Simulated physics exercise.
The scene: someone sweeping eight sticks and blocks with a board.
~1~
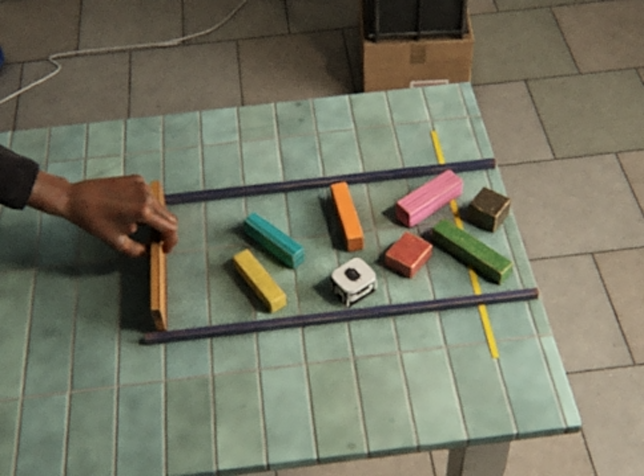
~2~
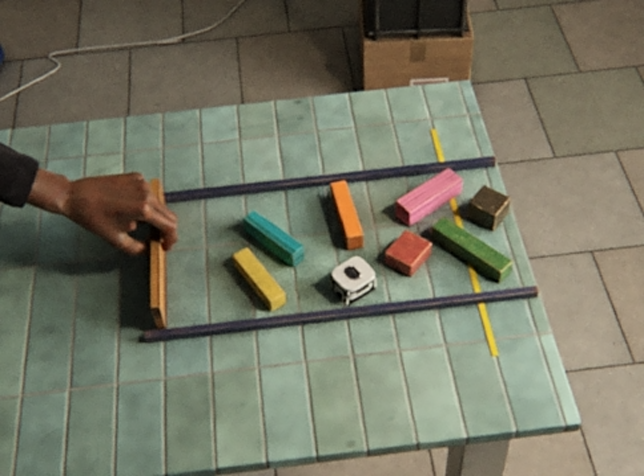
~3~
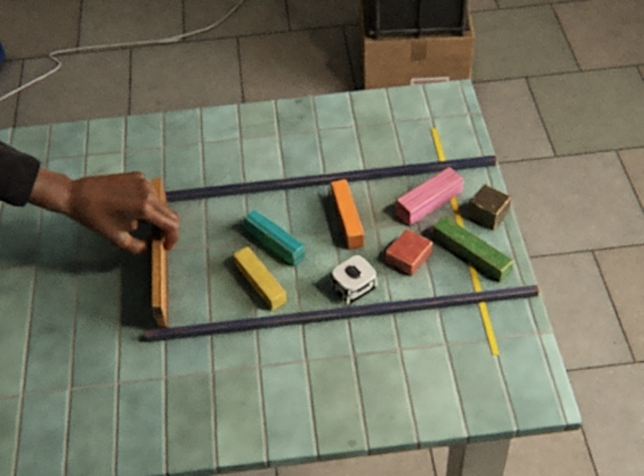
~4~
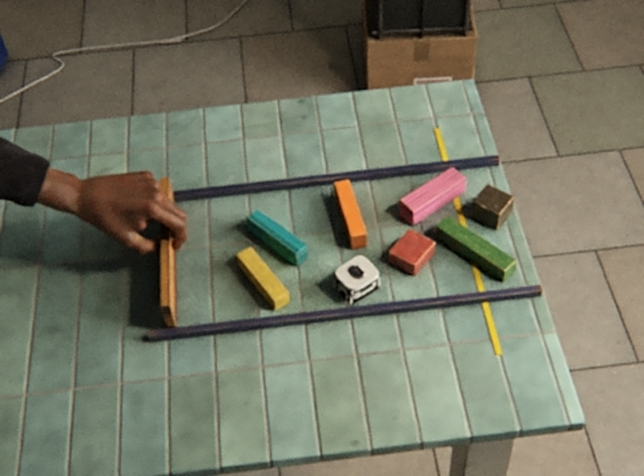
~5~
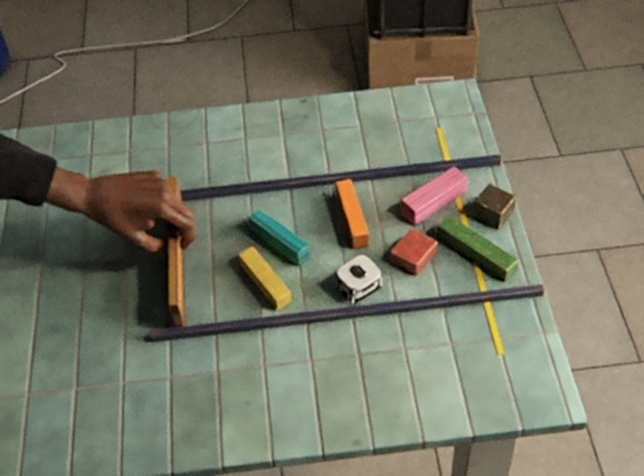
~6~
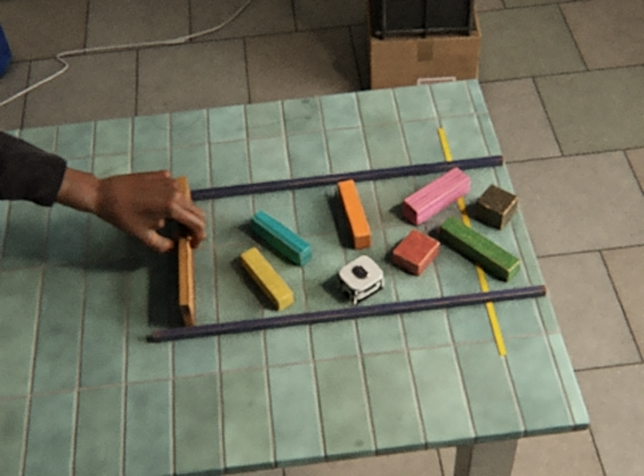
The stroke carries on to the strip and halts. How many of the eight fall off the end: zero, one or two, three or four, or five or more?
In the end the number that fall off is three or four.
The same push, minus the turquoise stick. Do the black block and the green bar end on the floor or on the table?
The black block tumbles off; the green bar comes down.
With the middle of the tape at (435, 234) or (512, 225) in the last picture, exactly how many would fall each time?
Try by try, 0 and 7.
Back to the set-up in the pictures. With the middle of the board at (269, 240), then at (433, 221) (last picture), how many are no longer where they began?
2 and 8.
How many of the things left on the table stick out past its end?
The number is 1.
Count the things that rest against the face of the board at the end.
2 of them.
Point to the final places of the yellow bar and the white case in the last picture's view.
About (486, 255), and the other about (520, 273).
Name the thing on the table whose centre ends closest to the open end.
The red block ends nearest.
Soon after, none off yet; black block at rest near (496, 207); green bar at rest near (479, 248); pink stick at rest near (437, 196).
After that, none off yet; black block at rest near (496, 207); green bar at rest near (480, 248); pink stick displaced a little near (450, 192).
In the end, the number that fall off is three or four; gone, pink stick, green bar and black block.
